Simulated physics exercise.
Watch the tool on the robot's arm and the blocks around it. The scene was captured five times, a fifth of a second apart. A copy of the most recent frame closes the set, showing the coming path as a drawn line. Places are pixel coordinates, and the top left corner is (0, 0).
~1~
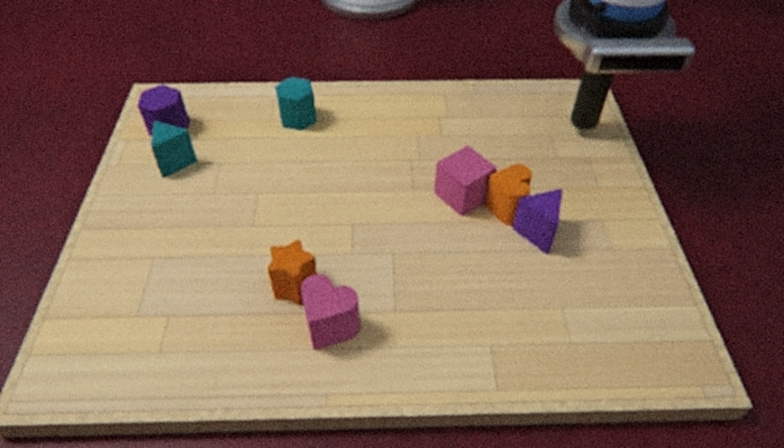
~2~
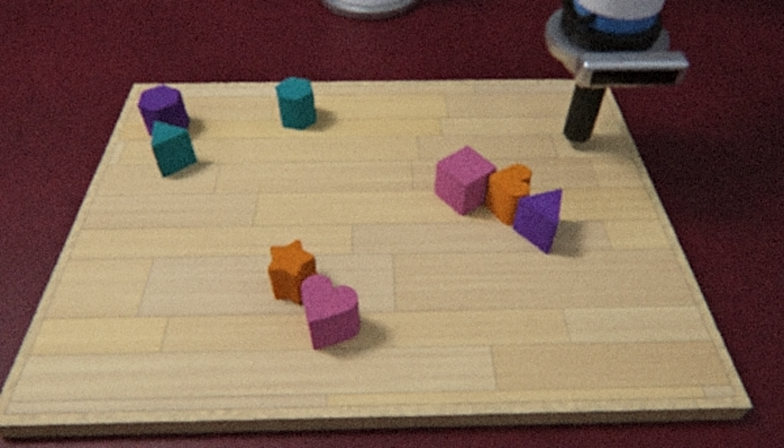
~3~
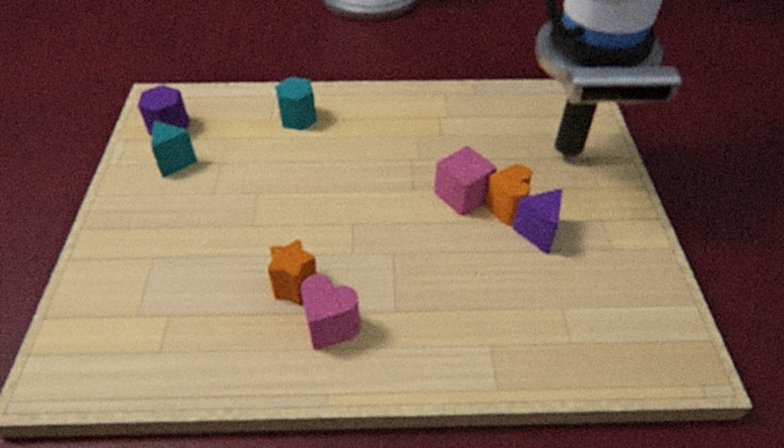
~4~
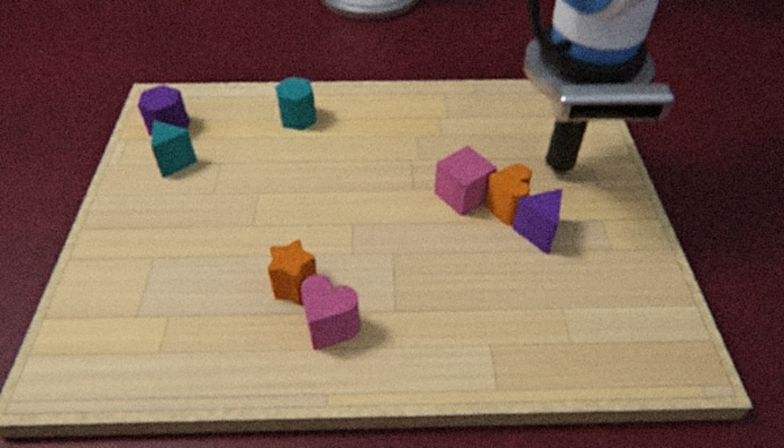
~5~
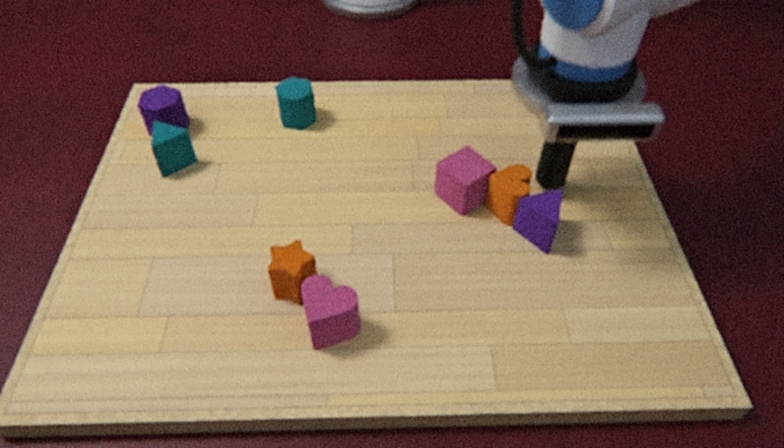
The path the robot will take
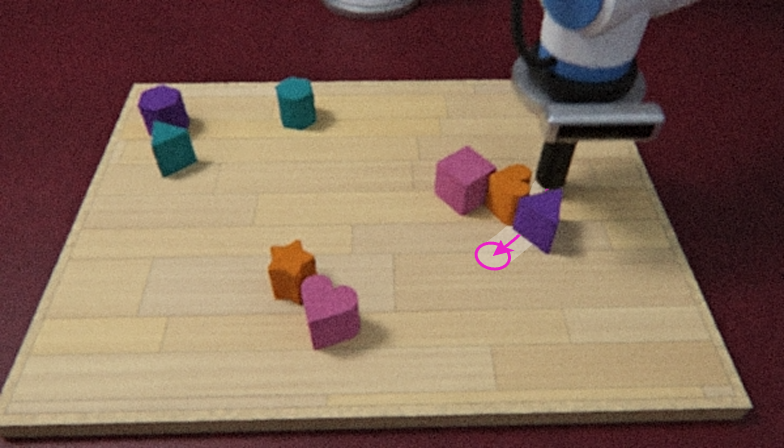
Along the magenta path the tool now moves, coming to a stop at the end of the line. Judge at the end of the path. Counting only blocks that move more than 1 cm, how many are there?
Displaced: Two.
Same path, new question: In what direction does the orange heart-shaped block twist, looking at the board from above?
Clockwise, looking down.
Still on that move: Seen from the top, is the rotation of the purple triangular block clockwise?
I believe not.
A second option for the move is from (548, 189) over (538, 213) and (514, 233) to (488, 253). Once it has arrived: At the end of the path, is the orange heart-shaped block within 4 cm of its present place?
Short answer: Yes.
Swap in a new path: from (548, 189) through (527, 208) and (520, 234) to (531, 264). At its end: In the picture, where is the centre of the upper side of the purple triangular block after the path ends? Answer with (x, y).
It should be at about (572, 250).
The drawn path runs from (548, 189) through (537, 213) and (519, 235) to (493, 256).
The first path, step by step. One third of the way, tool at (539, 204); orange heart-shaped block at (511, 179); purple triangular block at (546, 207).
Two thirds of the way, tool at (520, 228); orange heart-shaped block at (502, 187), turned 35° clockwise; purple triangular block at (538, 231).
At the end, tool at (495, 247); pink square block not moved; orange heart-shaped block at (501, 188), turned 45° clockwise; purple triangular block at (535, 238), turned 25° anticlockwise.
